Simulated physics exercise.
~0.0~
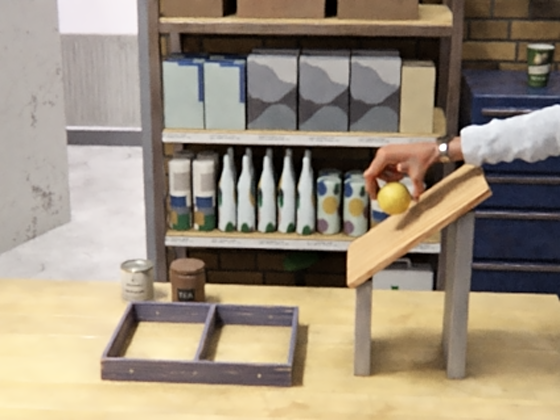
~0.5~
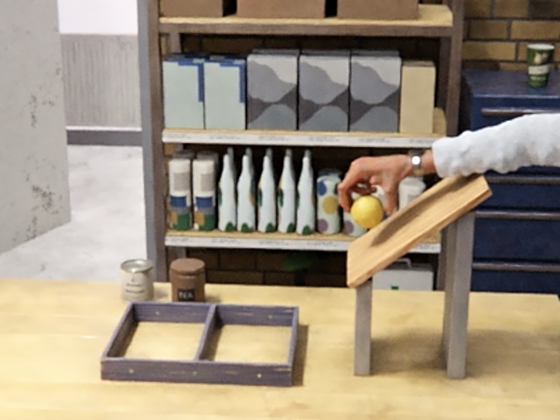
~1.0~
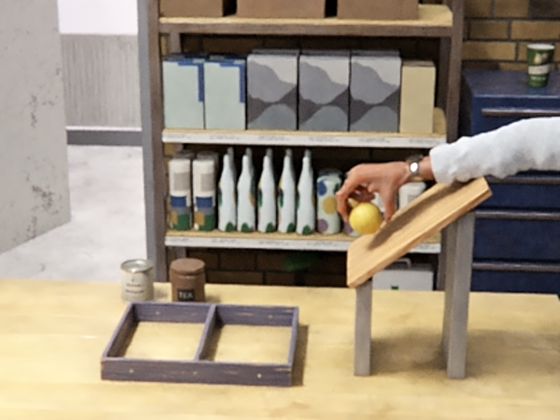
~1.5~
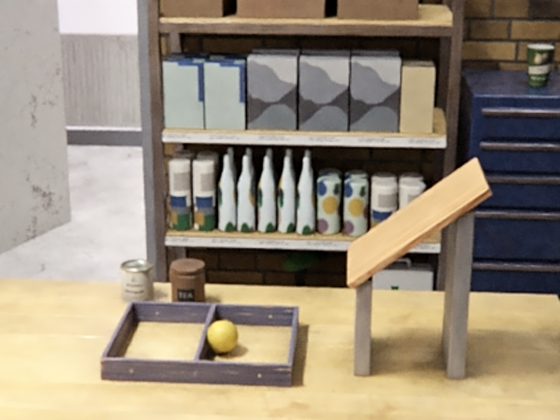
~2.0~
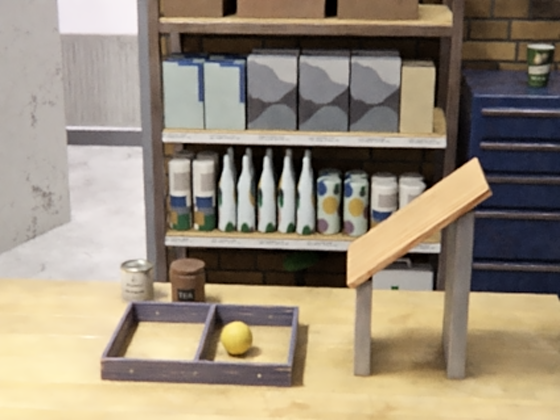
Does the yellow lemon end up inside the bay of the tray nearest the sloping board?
Yes, once the hand is gone, the lemon ends up in the bay closest to the board and is still there at the end.
